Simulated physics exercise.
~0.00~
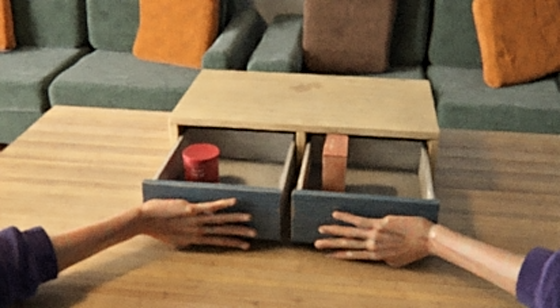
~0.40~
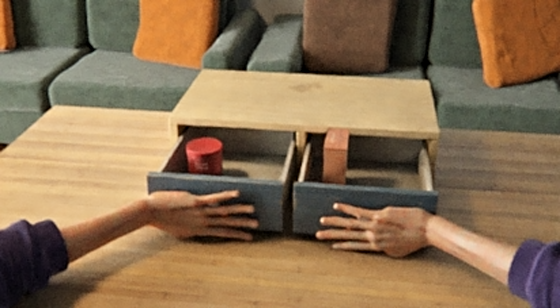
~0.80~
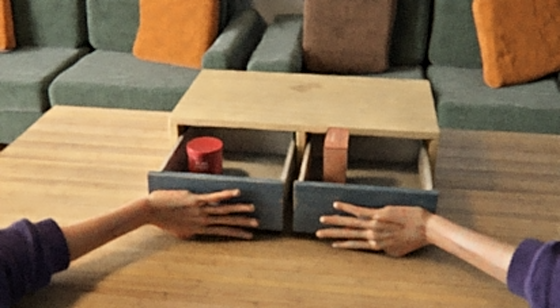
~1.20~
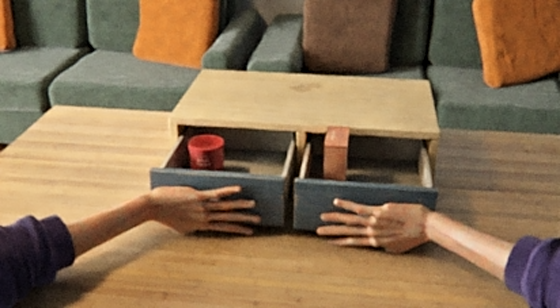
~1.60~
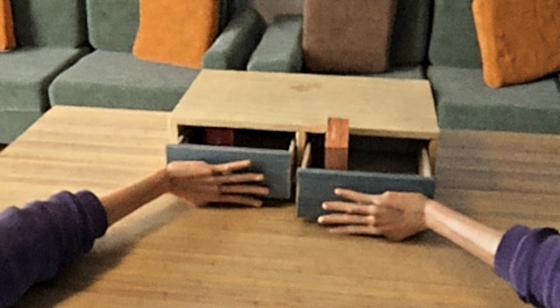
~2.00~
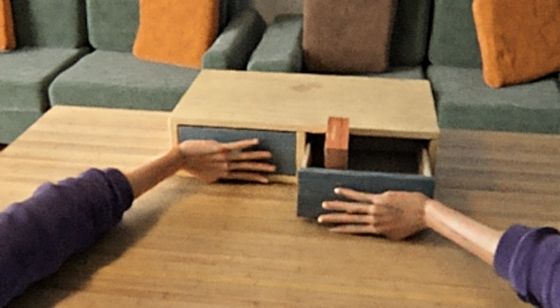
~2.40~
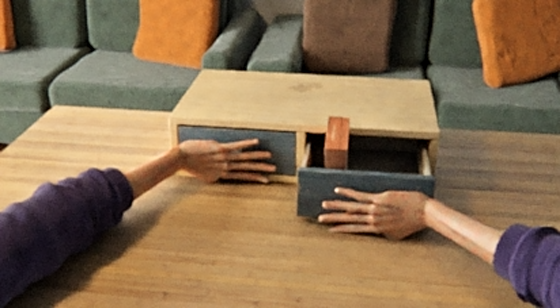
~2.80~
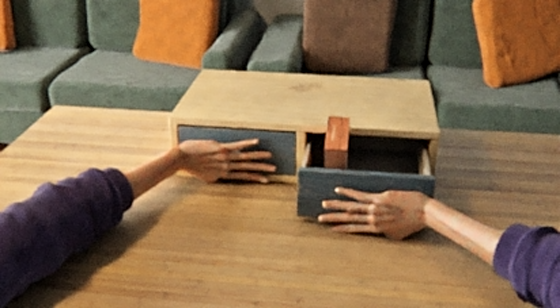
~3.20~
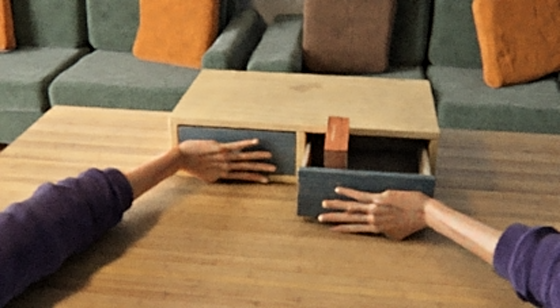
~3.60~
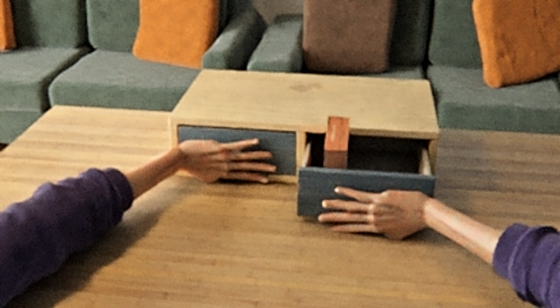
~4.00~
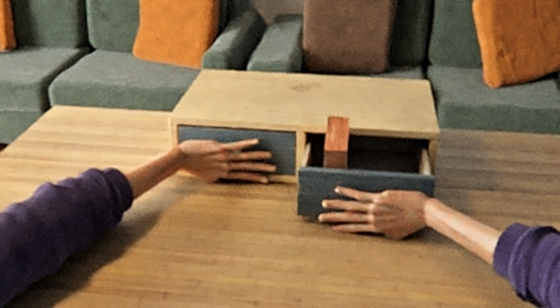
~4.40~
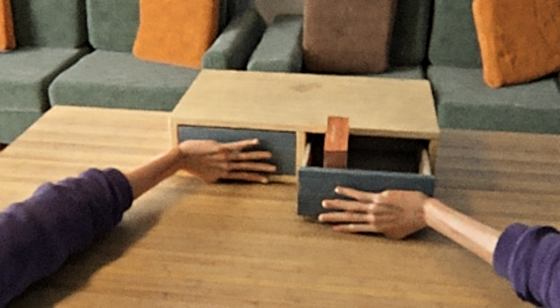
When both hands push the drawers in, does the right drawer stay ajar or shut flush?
The right drawer stays ajar, with the orange packet leaning up out of it, while the left drawer shuts flush.
